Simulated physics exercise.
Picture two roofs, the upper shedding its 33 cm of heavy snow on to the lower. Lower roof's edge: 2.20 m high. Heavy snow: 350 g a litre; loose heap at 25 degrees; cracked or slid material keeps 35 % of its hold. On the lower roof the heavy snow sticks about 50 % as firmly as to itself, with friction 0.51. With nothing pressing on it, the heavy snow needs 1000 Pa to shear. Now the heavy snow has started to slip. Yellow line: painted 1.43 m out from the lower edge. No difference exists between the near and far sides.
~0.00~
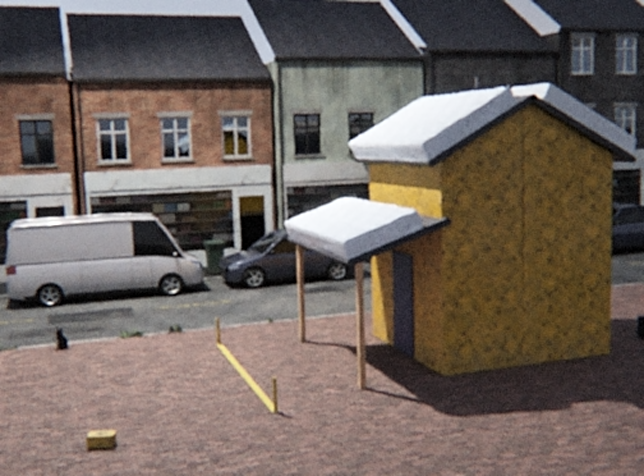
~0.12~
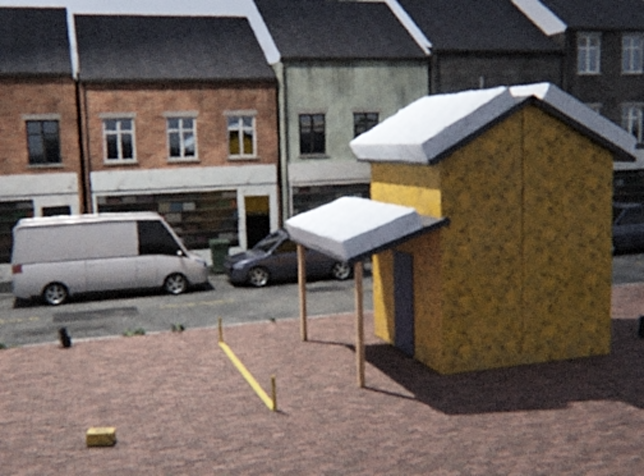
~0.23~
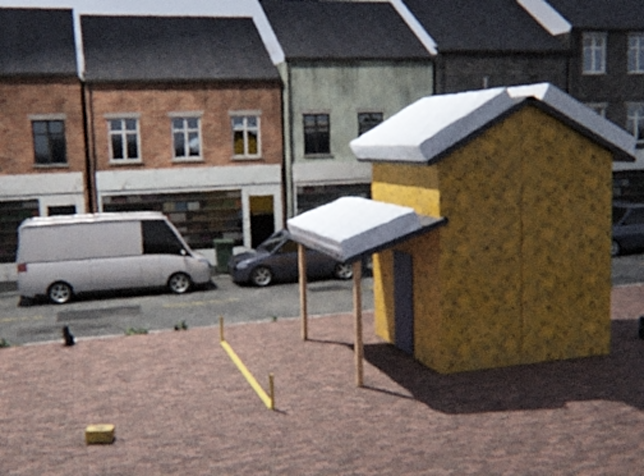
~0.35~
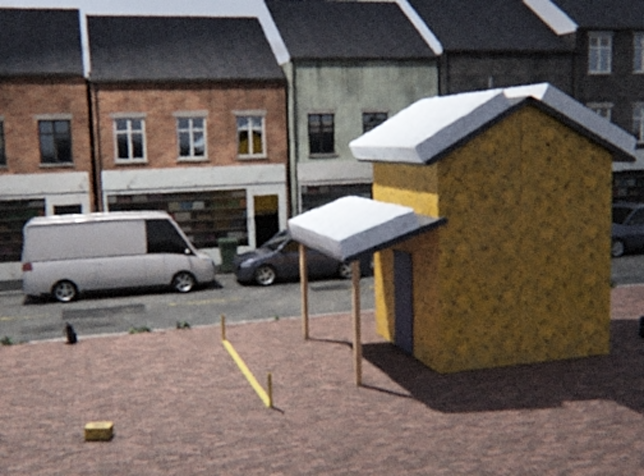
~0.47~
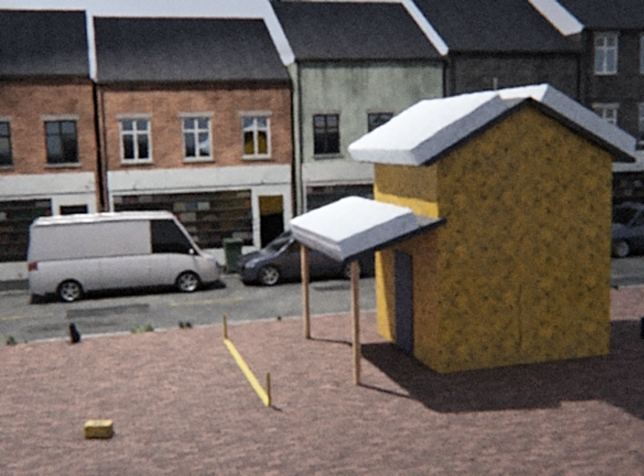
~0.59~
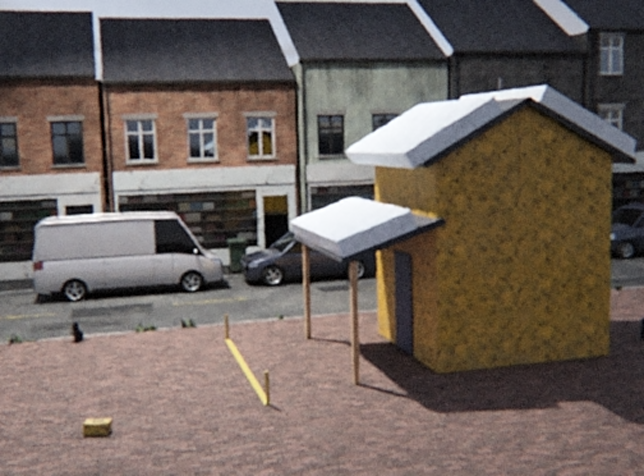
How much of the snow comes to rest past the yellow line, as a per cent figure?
Roughly 9 per cent.
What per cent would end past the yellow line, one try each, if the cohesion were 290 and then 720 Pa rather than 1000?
In turn about 30 %, 20 %.
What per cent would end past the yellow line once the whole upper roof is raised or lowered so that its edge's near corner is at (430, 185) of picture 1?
Roughly 1 %.
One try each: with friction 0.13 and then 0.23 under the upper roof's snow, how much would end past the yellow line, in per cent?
In turn about 25 %, 16 %.
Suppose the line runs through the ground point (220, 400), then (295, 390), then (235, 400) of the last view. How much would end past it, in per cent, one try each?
Respectively 1, 20 and 4 percent would end past it.
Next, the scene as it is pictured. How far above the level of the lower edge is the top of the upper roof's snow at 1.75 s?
It sits some 1.5 m above the lower edge at that time.
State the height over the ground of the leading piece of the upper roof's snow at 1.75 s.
Height: Approx. 2.6 m.
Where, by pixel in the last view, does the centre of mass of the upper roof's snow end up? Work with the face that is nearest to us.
Roughly at (318, 315).
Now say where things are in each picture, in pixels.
Foremost bit of the heavy snow at (428, 144), in the first picture.
Foremost bit of the heavy snow at (426, 145), its middle shifted 8 mm, in the second picture.
Foremost bit of the heavy snow at (424, 157), its middle shifted 3.2 cm, 2 % of it past the upper edge, in one piece, in the third picture.
Foremost bit of the heavy snow at (421, 158), its middle shifted 7.5 cm, 4 % of it past the upper edge, in one piece, in the fourth picture.
Foremost bit of the heavy snow at (417, 161), its middle shifted 14 cm, 7 % of it past the upper edge, in one piece, in the fifth picture.
Foremost bit of the heavy snow at (411, 148), its middle shifted 22 cm, 12 % of it past the upper edge, in one piece, in the sixth picture.
After 1.12 s, none is below the lower edge and 0 % is past the line.
After 1.75 s, none is below the lower edge and 0 % is past the line.
After 2.37 s, 18 % is below the lower edge and 0 % is past the line.
After 3.00 s, 42 % is below the lower edge and 9 % is past the line.
After 3.60 s, 42 % is below the lower edge and 9 % is past the line.
